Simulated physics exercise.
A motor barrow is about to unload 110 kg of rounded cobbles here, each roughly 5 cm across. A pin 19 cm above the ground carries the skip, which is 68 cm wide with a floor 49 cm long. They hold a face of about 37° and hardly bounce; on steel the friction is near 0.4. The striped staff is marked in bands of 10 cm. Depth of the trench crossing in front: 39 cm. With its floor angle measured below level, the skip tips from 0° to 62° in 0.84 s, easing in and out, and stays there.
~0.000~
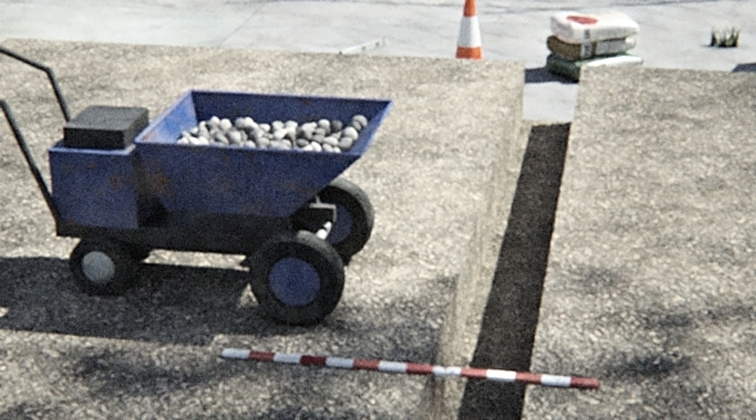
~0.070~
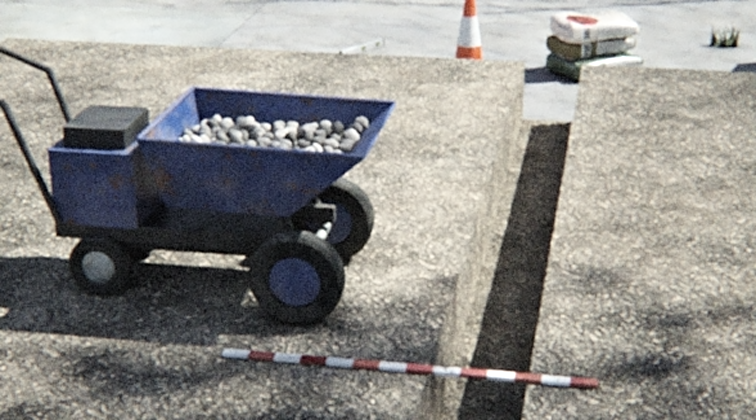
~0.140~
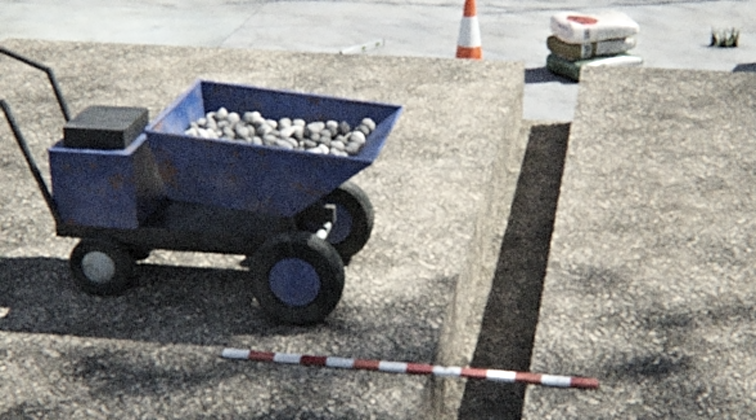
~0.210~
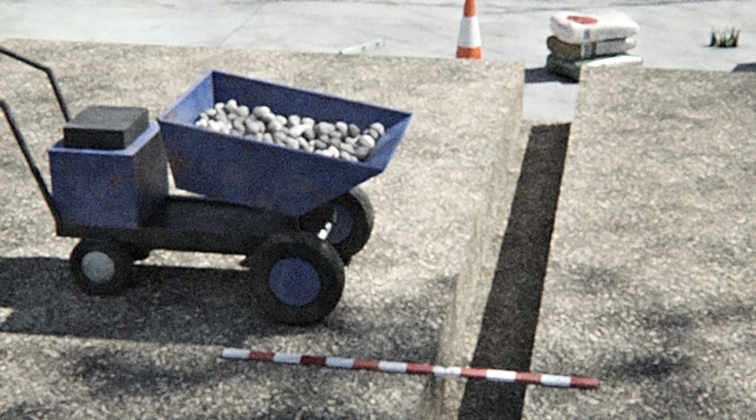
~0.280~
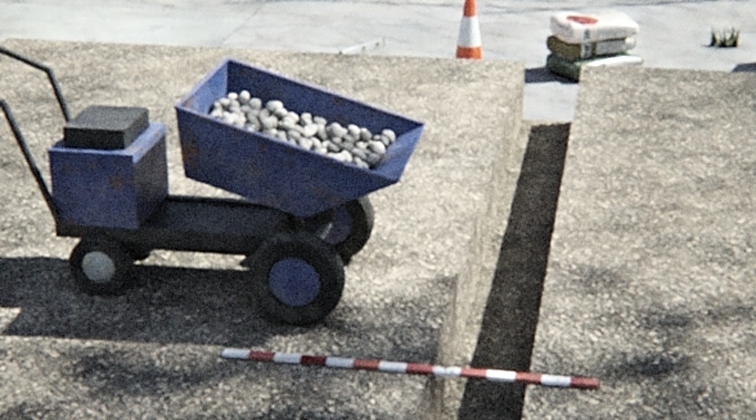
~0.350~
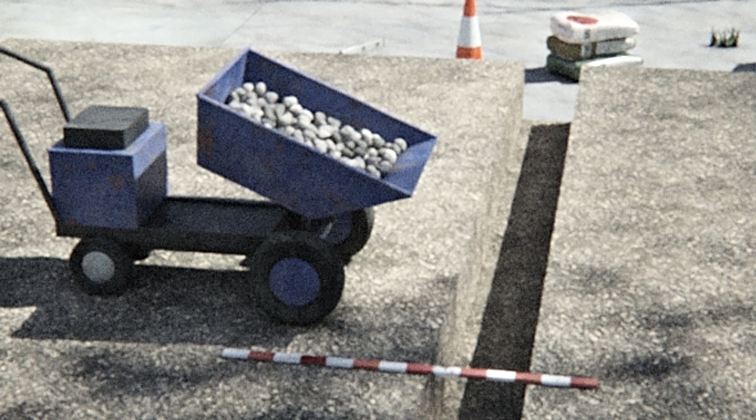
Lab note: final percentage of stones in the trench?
Approx. 90 %.
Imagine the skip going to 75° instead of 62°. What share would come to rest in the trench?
Around 100 per cent would finish in the trench.
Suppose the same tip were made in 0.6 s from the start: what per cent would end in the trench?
My guess is near 80 percent.
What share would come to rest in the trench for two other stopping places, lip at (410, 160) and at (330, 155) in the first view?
It'd be around 45 per cent and after that around 100 per cent.
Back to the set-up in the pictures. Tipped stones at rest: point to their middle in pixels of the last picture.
Their middle lands near (506, 373).
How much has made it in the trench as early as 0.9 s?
Roughly 10% by that time.
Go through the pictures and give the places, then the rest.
In the first frame, the skip is at 0°, its lip at (361, 156); the top of the load is at (313, 130).
In the second frame, the skip is at 1°, its lip at (364, 158); the top of the load is at (304, 130); the stones move at 0.2 m/s on average.
In the third frame, the skip is at 5°, its lip at (372, 163); the top of the load is at (233, 127); the stones move at 0.5 m/s on average.
In the fourth frame, lip at (384, 171), floor tilted 10°, highest stones at (232, 118); the stones move at 0.7 m/s on average.
In the fifth frame, lip at (397, 182), floor tilted 16°, highest stones at (240, 107); the stones move at 0.8 m/s on average.
In the sixth frame, lip at (411, 197), floor tilted 23°, highest stones at (248, 96); the stones move at 0.9 m/s on average.
After 0.6 s the floor is at 52°; 100 % in the skip; the foremost stones are at (424, 221).
After 0.9 s the floor is at 62°; 88 % in the skip, 12 % in the trench; the foremost stones are at (514, 299).
After 1.3 s the floor is at 62°; 35 % in the skip, 56 % in the trench, 9 % past the trench; the foremost stones are at (621, 313).
After 3.2 s the floor is at 62°; 0 % in the skip, 90 % in the trench, 10 % past the trench; the foremost stones are at (696, 315).
